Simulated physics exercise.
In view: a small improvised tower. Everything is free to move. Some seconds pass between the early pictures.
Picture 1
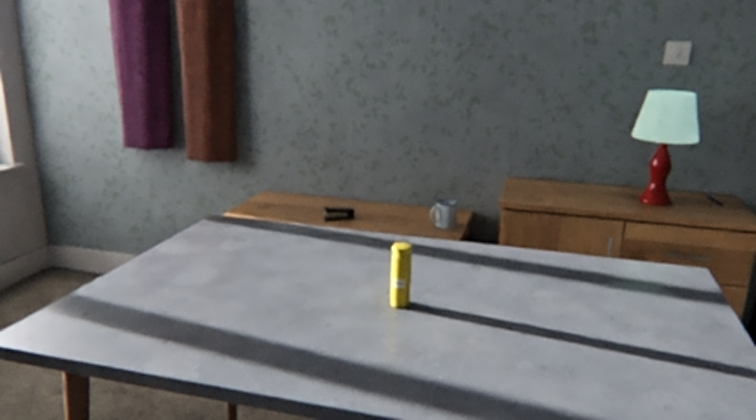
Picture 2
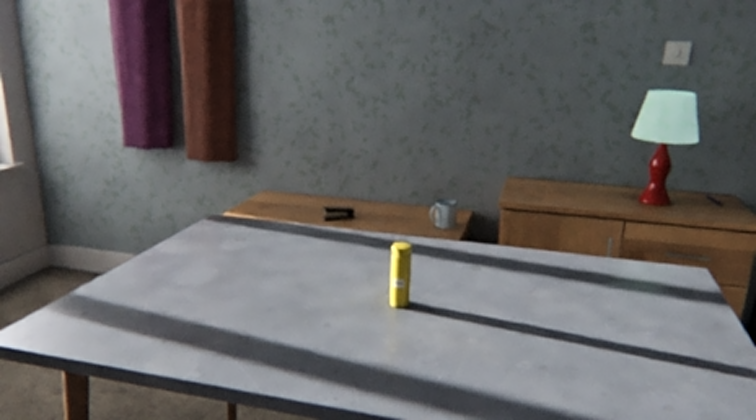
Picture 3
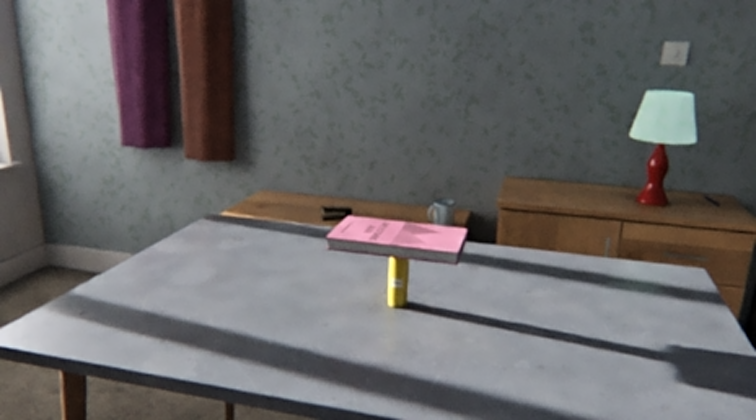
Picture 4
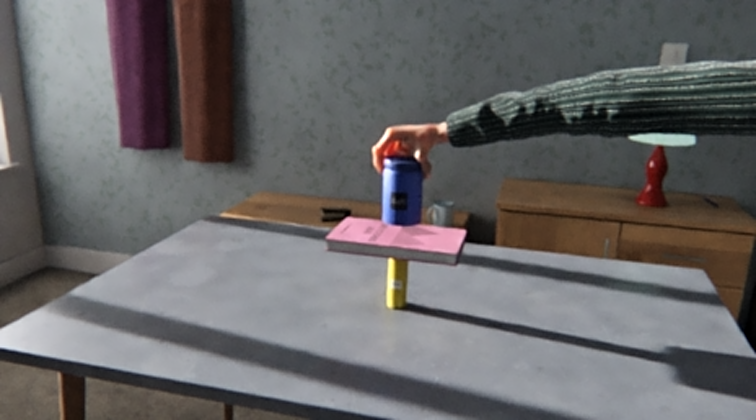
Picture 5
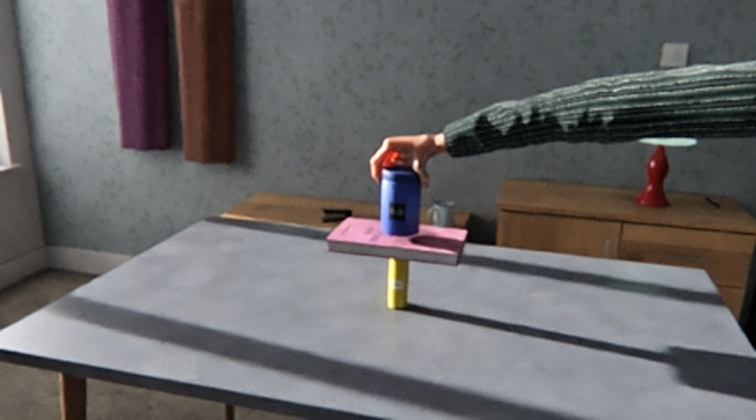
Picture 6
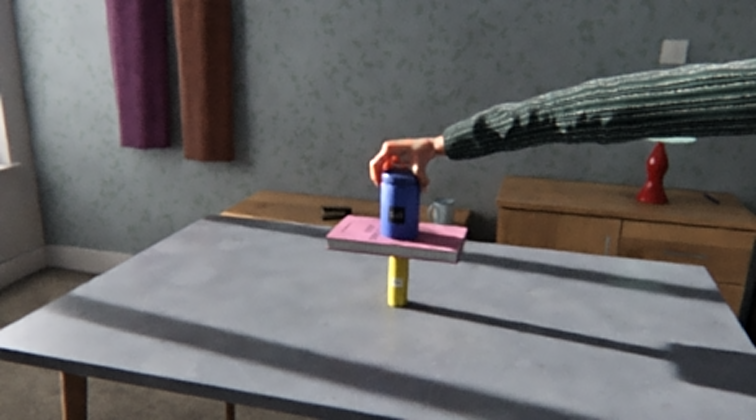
In a room with a grey table, a yellow cylinder stands alone, then a pink book appears lying across its top. A hand in a green knitted sleeve lowers a blue jar onto the book and keeps hold of it.
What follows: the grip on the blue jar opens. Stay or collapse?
It keeps its balance.
Then, 0.30 s later than the last frame, all is still.
Then, 0.70 s later than the last frame, blue jar resting near (401, 204).
When it is over, all 3 as before. End places, in pixels of the last picture, blue jar near (401, 204). The stack holds.
